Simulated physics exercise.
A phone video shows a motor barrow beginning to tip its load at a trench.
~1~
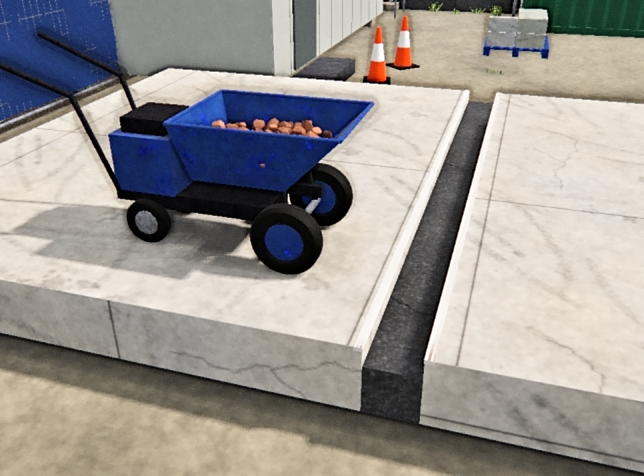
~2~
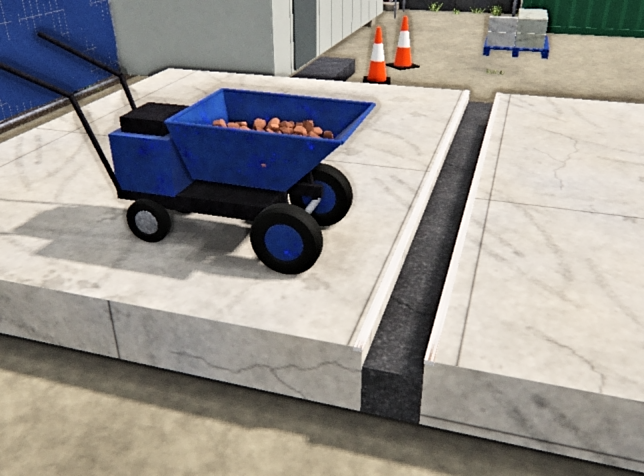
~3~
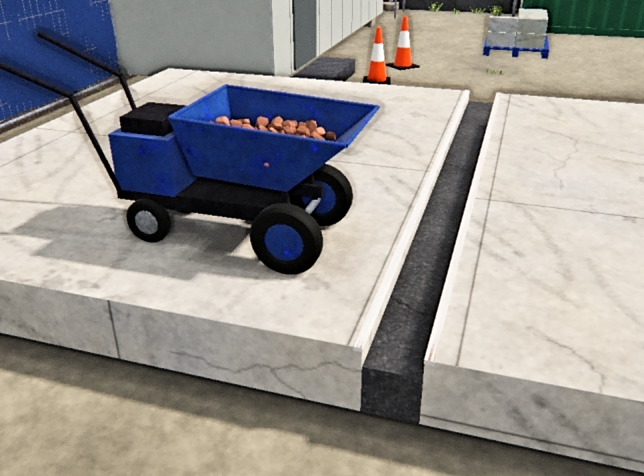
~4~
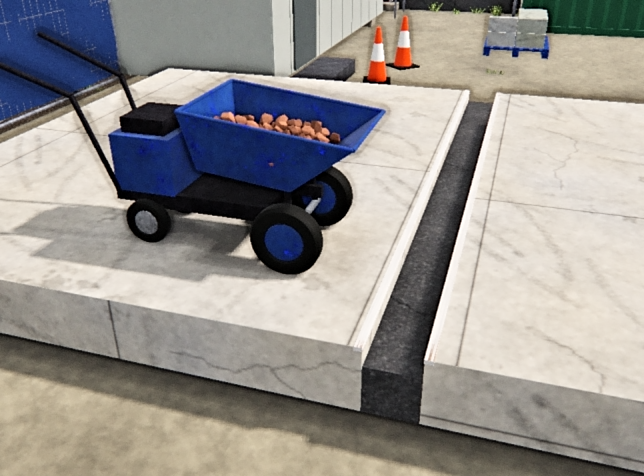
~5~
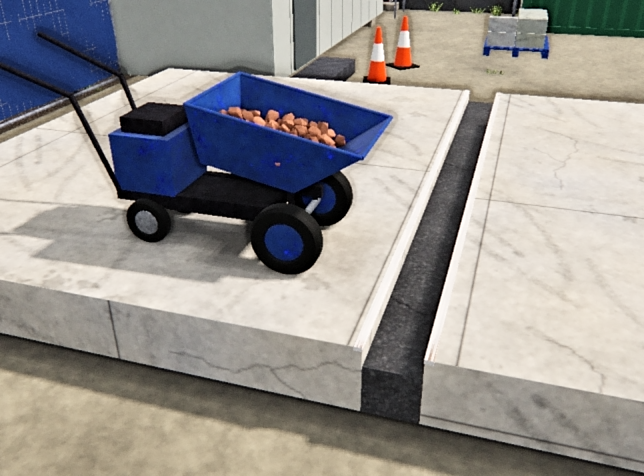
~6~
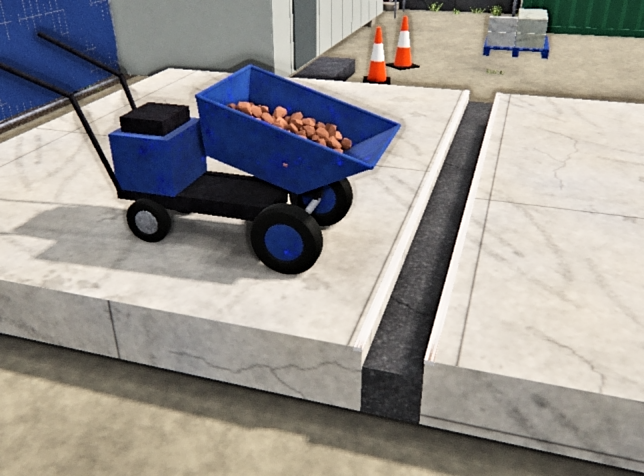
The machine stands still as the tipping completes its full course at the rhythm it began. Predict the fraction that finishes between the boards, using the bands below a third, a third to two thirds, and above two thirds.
The fraction is a third to two thirds.
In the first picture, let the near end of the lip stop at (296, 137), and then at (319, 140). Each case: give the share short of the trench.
About 10 per cent first, about 0 per cent second.
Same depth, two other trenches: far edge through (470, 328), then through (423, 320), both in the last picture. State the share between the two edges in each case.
Close to 70 per cent in the first, close to 30 per cent in the second.
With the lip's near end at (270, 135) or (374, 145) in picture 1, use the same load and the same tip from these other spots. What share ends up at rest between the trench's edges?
Result: 30 in a hundred, then 0 in a hundred.
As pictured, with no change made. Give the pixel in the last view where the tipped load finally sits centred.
The centre comes to rest close to (437, 266).
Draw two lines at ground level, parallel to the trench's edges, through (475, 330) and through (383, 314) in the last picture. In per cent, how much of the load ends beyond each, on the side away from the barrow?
Some 0 and some 60 per cent, respectively.
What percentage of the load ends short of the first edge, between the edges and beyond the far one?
Short 0, between 45, beyond 10.
Soon, skip tipped steeply; all in the skip.
A while on, skip tipped right over; about two thirds in the skip; about a third in or heaped over the trench; a stray few beyond it.
Towards the end, skip tipped right over; about half in the skip; about half in or heaped over the trench; a small part beyond it.
Finally, skip tipped right over; about half in the skip; about half in or heaped over the trench; a small part beyond it.
